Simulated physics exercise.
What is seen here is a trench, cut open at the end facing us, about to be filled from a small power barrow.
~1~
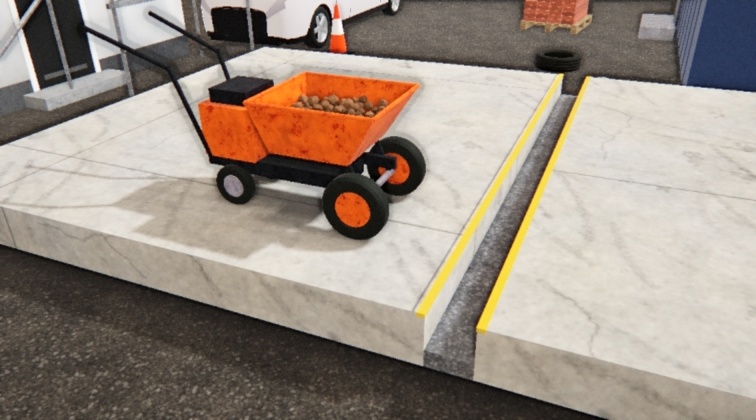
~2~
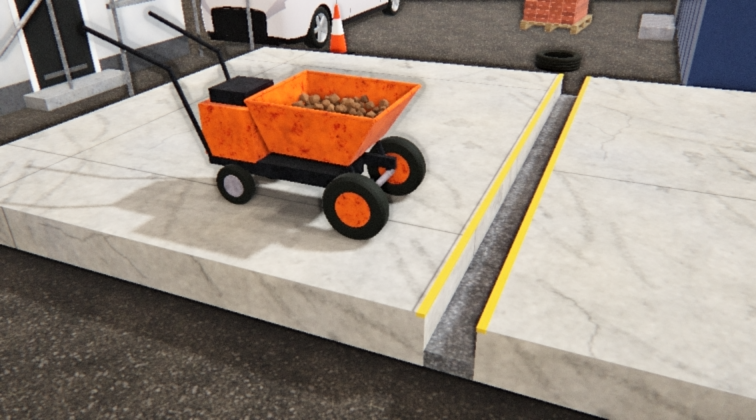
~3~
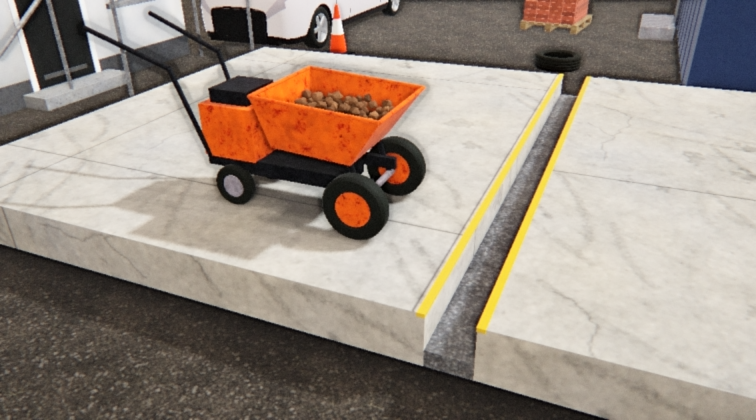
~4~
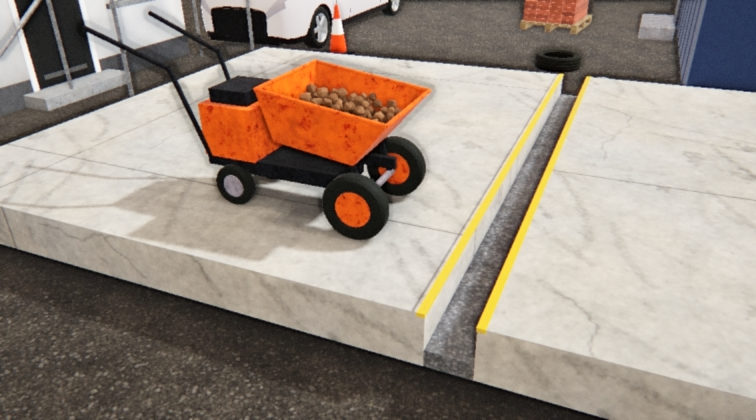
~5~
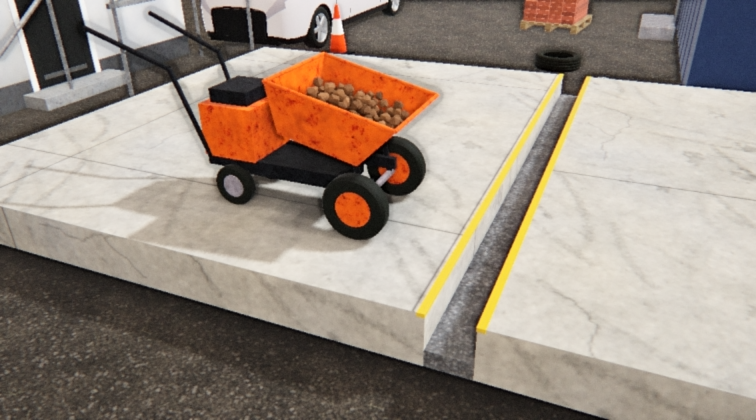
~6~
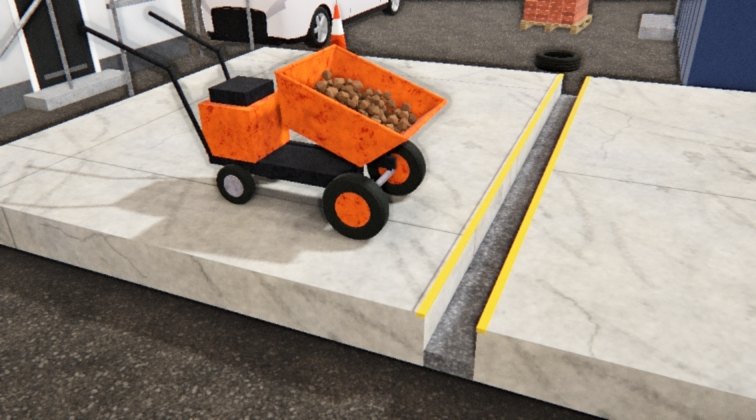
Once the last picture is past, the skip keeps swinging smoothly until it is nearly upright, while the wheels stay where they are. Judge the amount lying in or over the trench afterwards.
The trench is going to take the majority of it.
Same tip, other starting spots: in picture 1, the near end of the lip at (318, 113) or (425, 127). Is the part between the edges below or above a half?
Okay, first it's a smaller portion, and then it's a smaller portion.
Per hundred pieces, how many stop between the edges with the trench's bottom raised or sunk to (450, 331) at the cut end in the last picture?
Something like 70 %.
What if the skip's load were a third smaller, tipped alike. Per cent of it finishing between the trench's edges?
Near 100 per cent, give or take.
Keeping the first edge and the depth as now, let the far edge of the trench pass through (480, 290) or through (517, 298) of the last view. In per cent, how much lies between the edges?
70 and 100 percent.
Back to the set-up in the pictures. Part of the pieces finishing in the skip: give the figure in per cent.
Roughly 0 per cent.
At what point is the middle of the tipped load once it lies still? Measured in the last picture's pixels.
About (492, 252).
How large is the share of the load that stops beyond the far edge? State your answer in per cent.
Near 5 in every hundred.
Soon after the last picture, skip tipped steeply; all in the skip.
A little later, skip tipped right over; nearly all in the skip; a stray few short of the trench; a small part in or heaped over the trench; a stray few falling.
Later still, skip tipped right over; about a quarter in the skip; a stray few short of the trench; most in or heaped over the trench; a stray few beyond it.
By the end, skip tipped right over; a small part short of the trench; nearly all in or heaped over the trench; a stray few beyond it.
